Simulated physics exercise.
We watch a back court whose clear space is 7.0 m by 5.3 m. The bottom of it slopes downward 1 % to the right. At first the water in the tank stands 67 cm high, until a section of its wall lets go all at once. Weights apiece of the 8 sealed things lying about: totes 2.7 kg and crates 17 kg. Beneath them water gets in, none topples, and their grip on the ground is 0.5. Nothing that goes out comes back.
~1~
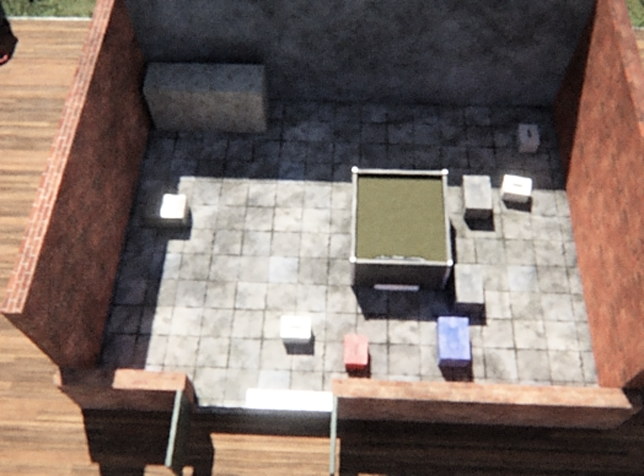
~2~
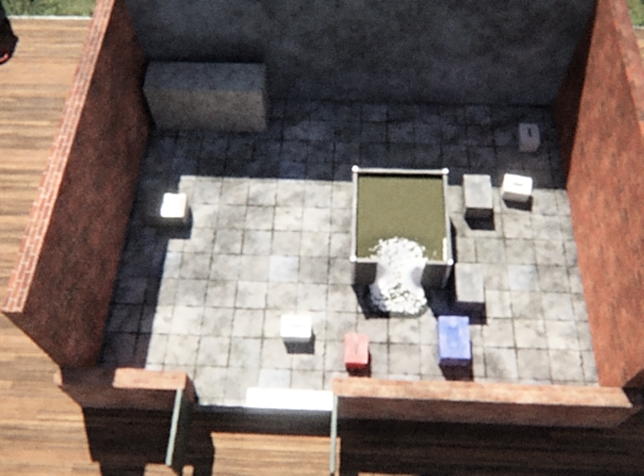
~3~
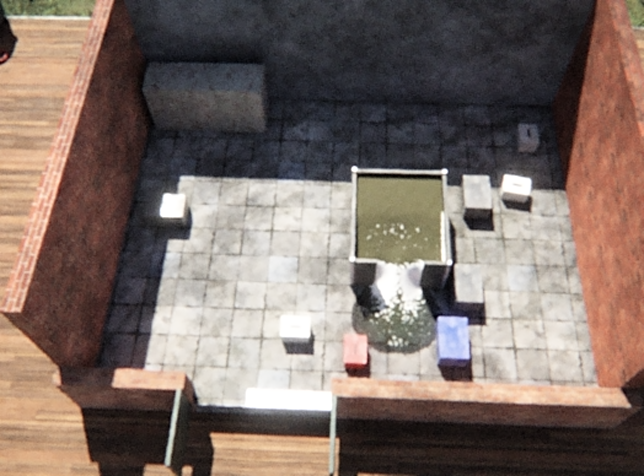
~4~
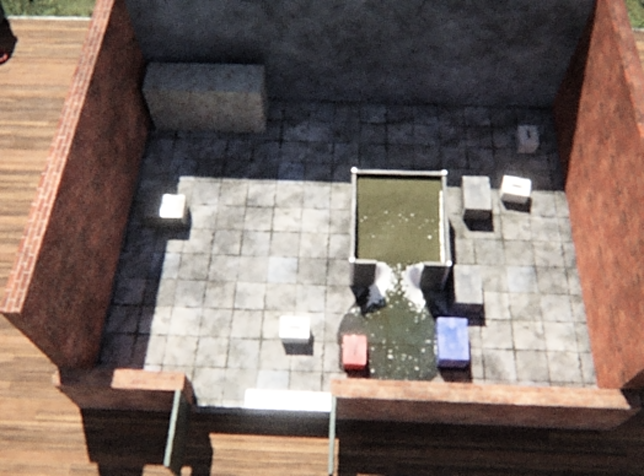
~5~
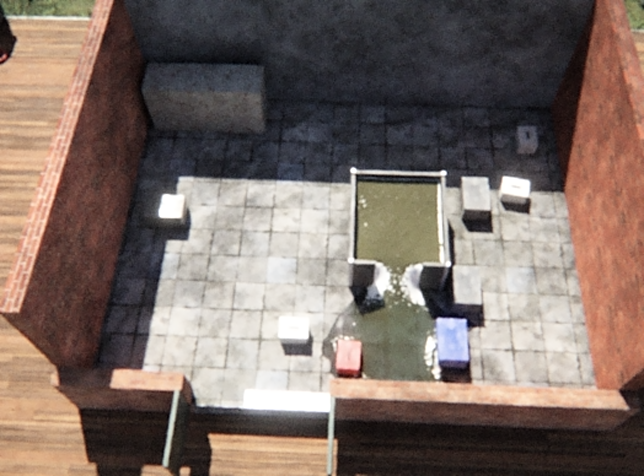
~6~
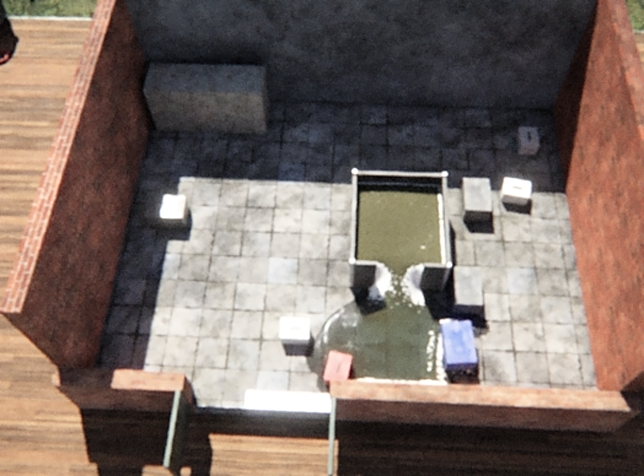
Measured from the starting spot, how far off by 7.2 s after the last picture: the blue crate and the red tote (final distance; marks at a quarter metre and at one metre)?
My prediction: The blue crate strays a long way; the red tote strays a long way.
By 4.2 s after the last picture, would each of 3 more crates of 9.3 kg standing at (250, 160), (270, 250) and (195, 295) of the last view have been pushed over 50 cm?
Listed order gives within the limit, within the limit, within the limit.
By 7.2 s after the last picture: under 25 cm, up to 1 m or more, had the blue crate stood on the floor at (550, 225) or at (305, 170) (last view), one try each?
Run 1: It is pushed far off. Run 2: It remains nearly still.
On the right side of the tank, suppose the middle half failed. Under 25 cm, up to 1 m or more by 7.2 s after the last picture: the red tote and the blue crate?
Under that change the red tote would be borne far and the blue crate would drift slightly.
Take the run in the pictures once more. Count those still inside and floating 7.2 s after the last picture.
At that time the total is 0.
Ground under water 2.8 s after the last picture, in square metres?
Some 18 m2 of it.
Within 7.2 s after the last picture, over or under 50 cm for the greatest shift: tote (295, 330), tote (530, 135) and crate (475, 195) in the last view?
First one went too far, second one went too far, third one stayed inside.
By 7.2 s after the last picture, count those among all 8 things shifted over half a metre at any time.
By my count, 5.
Then, 0.9 s after the last picture the blue crate is near (524, 354), 1.0 m from its start, aground; the red tote is near (227, 397), 1.8 m from its start, afloat; 0 of 8 are out; 1 afloat.
Then, 2.8 s after the last picture the blue crate is near (532, 253), 1.9 m from its start, aground; the red tote has gone out; 1 of 8 are out; 0 afloat.
Then, 4.8 s after the last picture the blue crate is near (512, 236), 2.0 m from its start, aground; the red tote has gone out; 1 of 8 are out; 1 afloat.
Then, 7.2 s after the last picture the blue crate is near (512, 236), 2.0 m from its start, aground; the red tote has gone out; 1 of 8 are out; 0 afloat.
